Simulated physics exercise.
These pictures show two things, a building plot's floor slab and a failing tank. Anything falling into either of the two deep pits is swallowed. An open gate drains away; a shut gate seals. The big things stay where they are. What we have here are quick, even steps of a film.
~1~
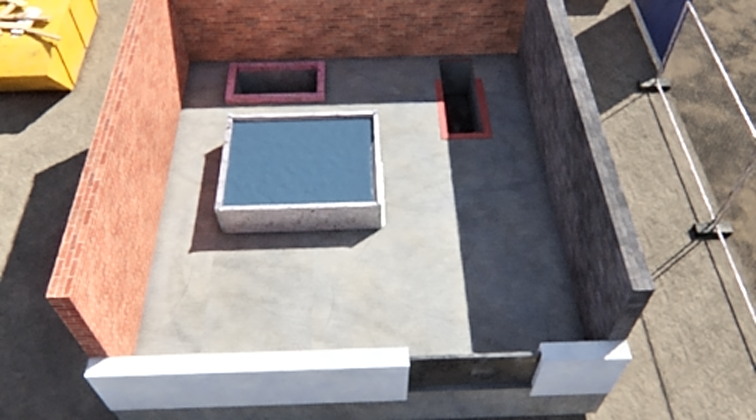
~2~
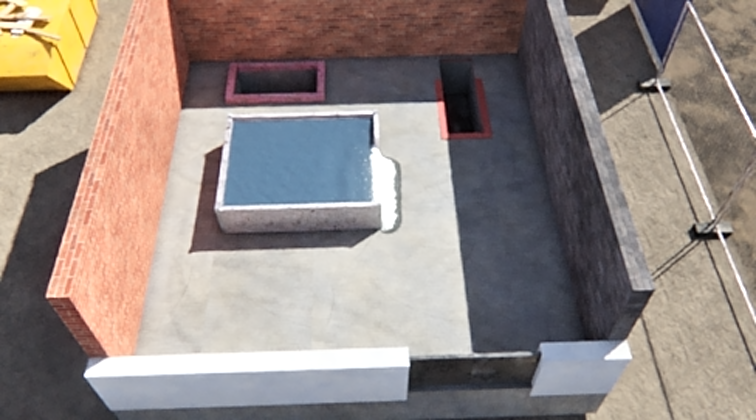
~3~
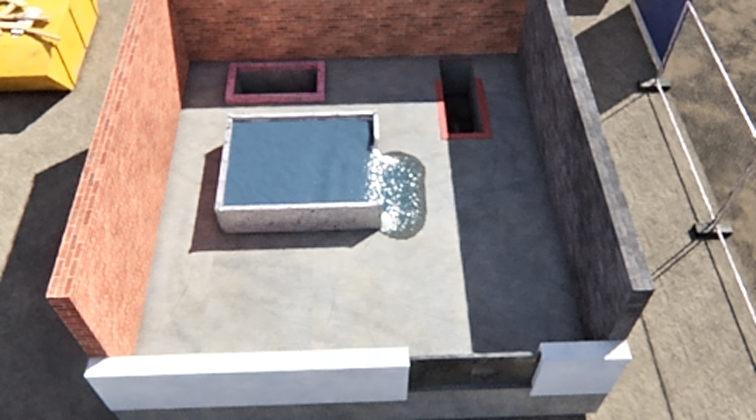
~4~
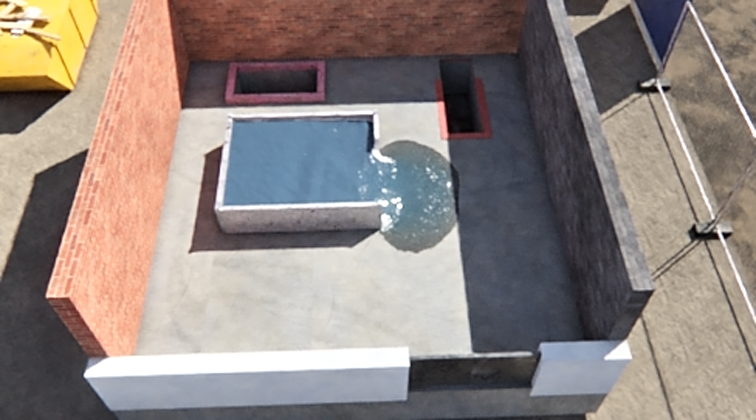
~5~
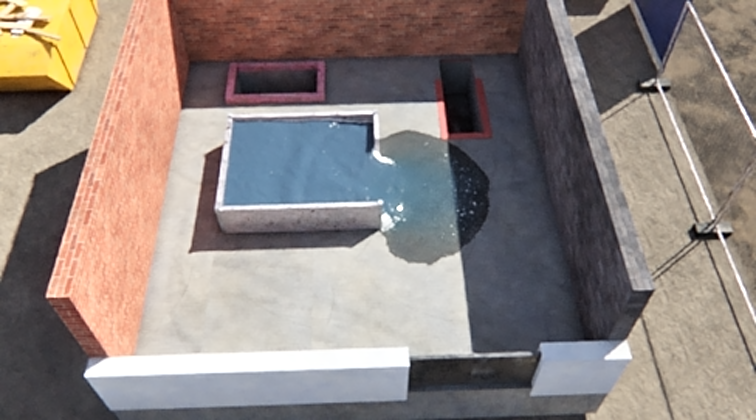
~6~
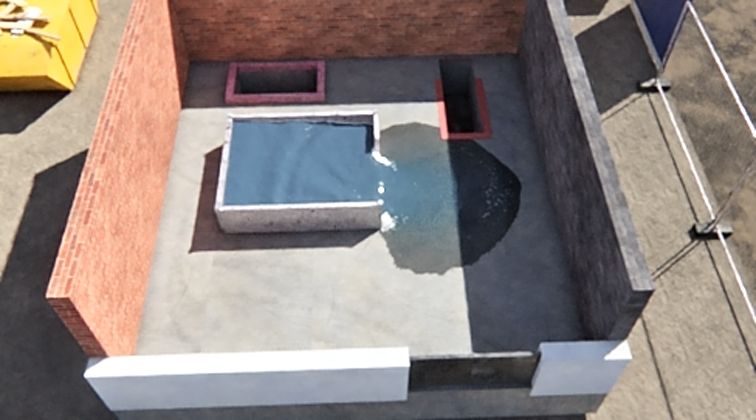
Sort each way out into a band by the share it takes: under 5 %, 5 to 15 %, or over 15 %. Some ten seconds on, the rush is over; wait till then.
Shares: The gate takes under 5 %; the pink pit takes under 5 %; the red pit takes over 15 %.
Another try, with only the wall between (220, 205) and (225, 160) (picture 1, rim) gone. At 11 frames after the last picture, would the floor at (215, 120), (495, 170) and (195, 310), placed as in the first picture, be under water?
In the order asked: Sodden, out of reach, sodden.
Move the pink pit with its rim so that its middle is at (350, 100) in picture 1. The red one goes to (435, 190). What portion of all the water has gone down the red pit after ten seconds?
The red pit receives 80 per cent.
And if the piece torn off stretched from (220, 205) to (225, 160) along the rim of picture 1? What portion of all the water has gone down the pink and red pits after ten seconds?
The pink pit takes 2 per cent and the red pit 8 per cent.
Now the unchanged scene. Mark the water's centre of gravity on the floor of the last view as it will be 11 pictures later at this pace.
The water's centre sits above (382, 192).
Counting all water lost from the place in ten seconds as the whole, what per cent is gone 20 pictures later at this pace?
It works out at roughly 15 per cent.
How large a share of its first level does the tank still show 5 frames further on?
My best guess is about 72 per cent.
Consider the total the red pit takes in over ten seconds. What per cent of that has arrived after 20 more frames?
Working it through, I arrive at 15 %.
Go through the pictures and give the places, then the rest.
The water tank at (302, 161) is whole and still, in the first picture.
The front is at (393, 227), out from the gap at (377, 185), in the second picture.
Water pours out at (377, 187) and has run to (406, 234), in the third picture.
The front is at (450, 170), out from the gap at (377, 187), in the fourth picture.
Water pours out at (377, 187) and has run to (482, 181), in the fifth picture.
Water pours out at (377, 187) and has run to (515, 189), in the sixth picture.
A moment on, water covers 25 % of the floor; the gate 0 %, the pink pit 0 %, the red pit 0 %.
Next, water covers 30 % of the floor; the gate 0 %, the pink pit 0 %, the red pit 1 %.
Then, water covers 35 % of the floor; the gate 0 %, the pink pit 0 %, the red pit 4 %.
Later, water covers 65 % of the floor; the gate 0 %, the pink pit 0 %, the red pit 14 %.
In the end, water covers 75 % of the floor; the gate 0 %, the pink pit 0 %, the red pit 23 %.
